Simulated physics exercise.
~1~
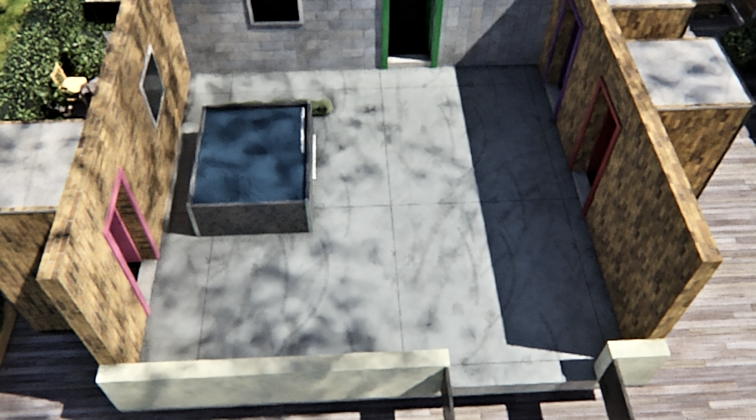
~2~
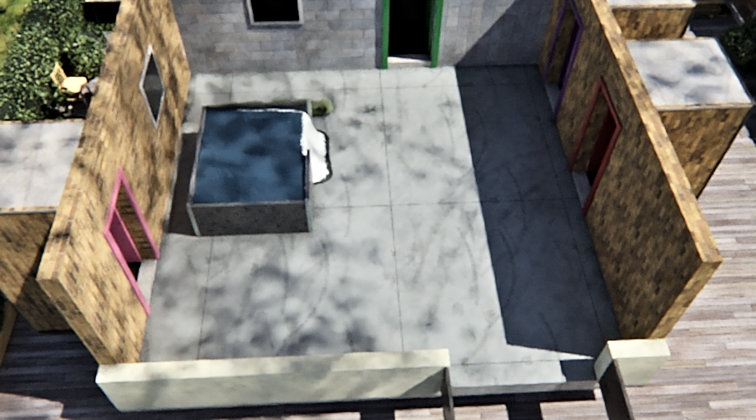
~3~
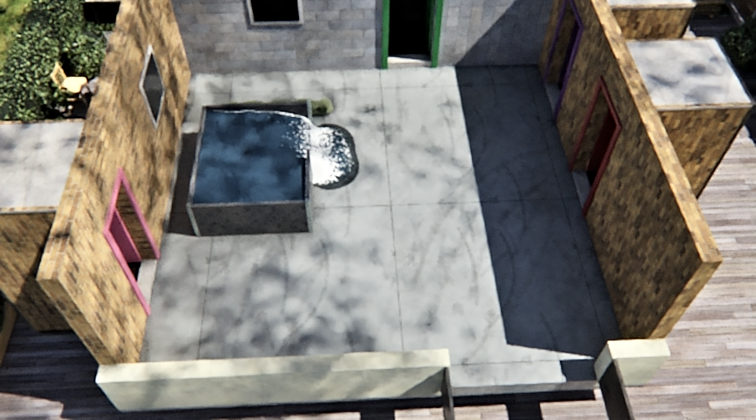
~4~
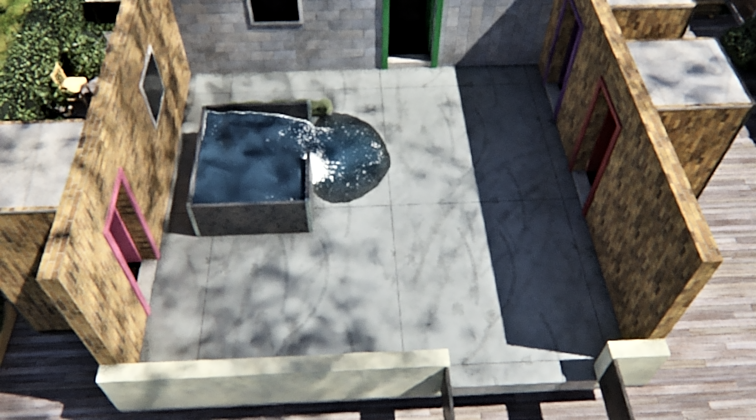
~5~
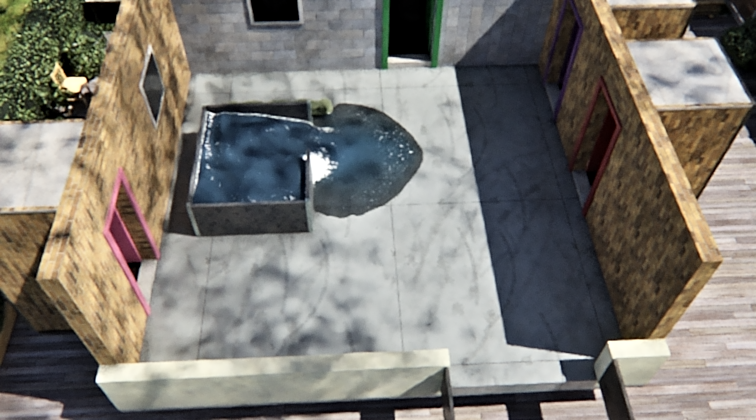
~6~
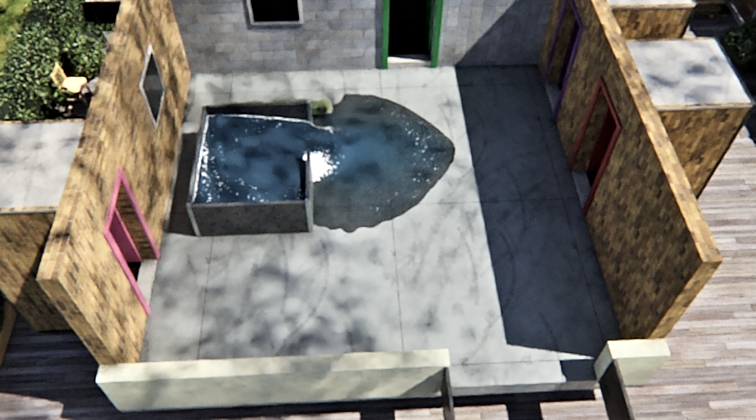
Water bursts from the right side of an open tank and spreads rightward across the courtyard.
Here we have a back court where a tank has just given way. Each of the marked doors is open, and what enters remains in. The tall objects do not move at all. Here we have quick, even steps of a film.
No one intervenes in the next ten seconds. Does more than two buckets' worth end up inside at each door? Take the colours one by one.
In order: The green door does not exceed two buckets. The red door exceeds two buckets. The pink door does not exceed two buckets. The purple door exceeds two buckets.
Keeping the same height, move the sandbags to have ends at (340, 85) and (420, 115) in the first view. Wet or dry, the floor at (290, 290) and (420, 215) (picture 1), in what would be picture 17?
The first point is untouched and the second is soaked.
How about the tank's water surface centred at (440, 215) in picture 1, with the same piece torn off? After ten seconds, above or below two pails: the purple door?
Result for purple: It doesn't reach it.
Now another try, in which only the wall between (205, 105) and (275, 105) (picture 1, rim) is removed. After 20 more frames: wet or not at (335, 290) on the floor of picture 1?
Verdict: Dry.
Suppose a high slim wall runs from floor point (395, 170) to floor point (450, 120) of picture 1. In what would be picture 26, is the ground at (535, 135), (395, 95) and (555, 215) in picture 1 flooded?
Taking the points in turn, they are inundated, inundated and inundated.
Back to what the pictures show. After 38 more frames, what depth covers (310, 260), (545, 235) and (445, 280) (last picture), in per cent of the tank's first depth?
Some 0, 12 and 0 in a hundred.
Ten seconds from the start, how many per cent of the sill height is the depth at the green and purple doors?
First around 40 percent, second around 90 percent.
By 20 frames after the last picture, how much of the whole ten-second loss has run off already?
About 25 per cent.
A moment on, water covers 35 % of the floor; the green door wet at the sill, nothing in, the red door not reached, the pink door not reached, the purple door not reached.
Next, water covers 45 % of the floor; the green door under two buckets in, the red door under two buckets in, the pink door not reached, the purple door under two buckets in.
Then, water covers 50 % of the floor; the green door under two buckets in, the red door far over two buckets in, the pink door not reached, the purple door far over two buckets in.
Later, water covers 55 % of the floor; the green door under two buckets in, the red door far over two buckets in, the pink door not reached, the purple door far over two buckets in.
In the end, water covers 80 % of the floor; the green door under two buckets in, the red door far over two buckets in, the pink door not reached, the purple door far over two buckets in.
